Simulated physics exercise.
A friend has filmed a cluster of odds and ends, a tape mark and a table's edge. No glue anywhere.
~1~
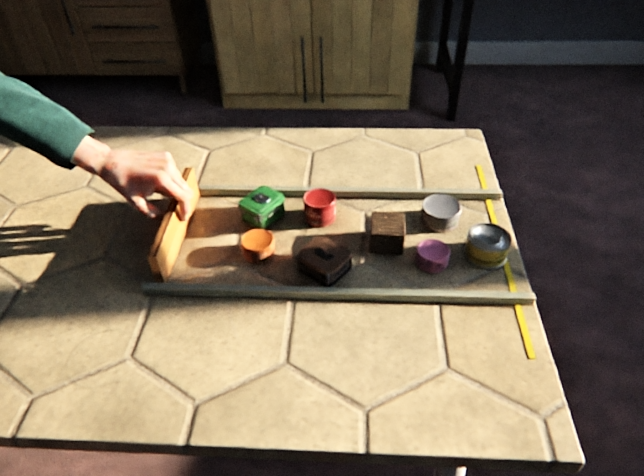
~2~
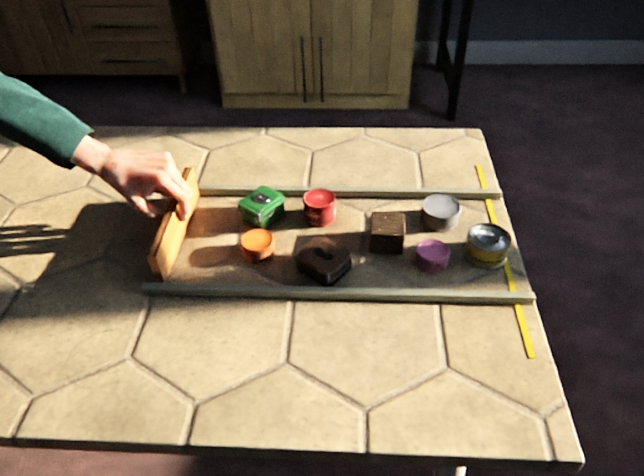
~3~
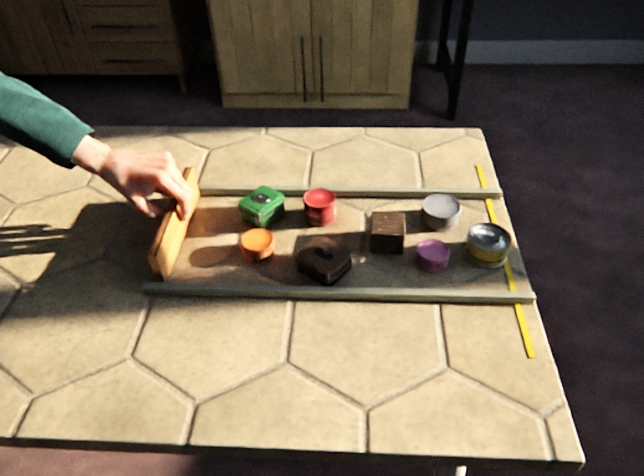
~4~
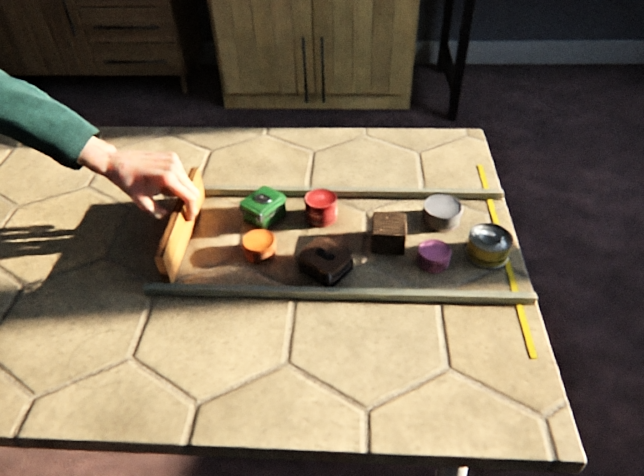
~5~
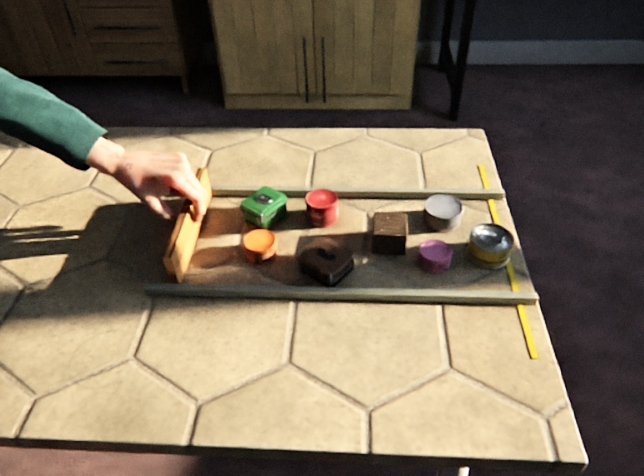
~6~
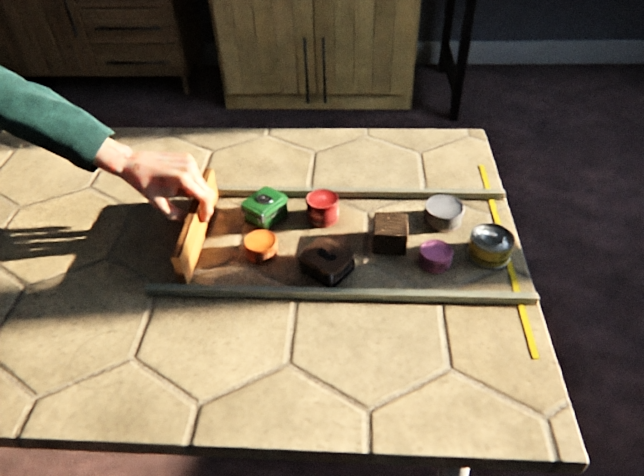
At first, a hand in a green sleeve holds an upright orange board at the left of a tabletop, beside a cluster of small coloured pots and blocks between two rails. Then the hand slides the board slightly right, narrowing the gap, while the objects stay almost still near the yellow tape.
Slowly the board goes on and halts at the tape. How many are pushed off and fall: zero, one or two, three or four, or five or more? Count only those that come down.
As it turns out, the number that fall off is five or more.
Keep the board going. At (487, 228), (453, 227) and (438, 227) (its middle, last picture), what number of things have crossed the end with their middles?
Past the end: 5, 2 and 2.
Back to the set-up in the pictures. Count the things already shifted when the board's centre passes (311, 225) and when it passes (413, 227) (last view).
At the one place 4, at the other 8.
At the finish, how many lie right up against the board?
That makes 3.
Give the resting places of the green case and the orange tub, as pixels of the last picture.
About (513, 207), and the other about (523, 243).
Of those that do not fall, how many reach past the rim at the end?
It comes to 3.
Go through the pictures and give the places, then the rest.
Yellow pot (487, 245); grey pot (441, 213); pink tub (432, 256); board (176, 222); tape (500, 244), in the first frame.
Grey pot (440, 213); orange tub (258, 246), in the second frame.
Pink tub (432, 255); green case (263, 208), in the third frame.
Yellow pot (489, 246); black block (389, 233), in the fourth frame.
Grey pot (443, 213); brown case (327, 262), in the fifth frame.
Yellow pot (491, 246); grey pot (444, 213); pink tub (435, 256); board (197, 223); tape (504, 244), in the sixth frame.
Soon after, none off yet; yellow pot at rest near (491, 246); grey pot at rest near (444, 213); pink tub at rest near (435, 256).
Then, none off yet; yellow pot at rest near (491, 246); grey pot moving near (452, 213); pink tub at rest near (436, 257).
Further on, none off yet; yellow pot tipped a little near (540, 250); grey pot tipped a little near (527, 214); pink tub moved well along near (505, 260).
By the end, the number that fall off is five or more; fallen, red tub, black block, pink tub, grey pot and yellow pot.
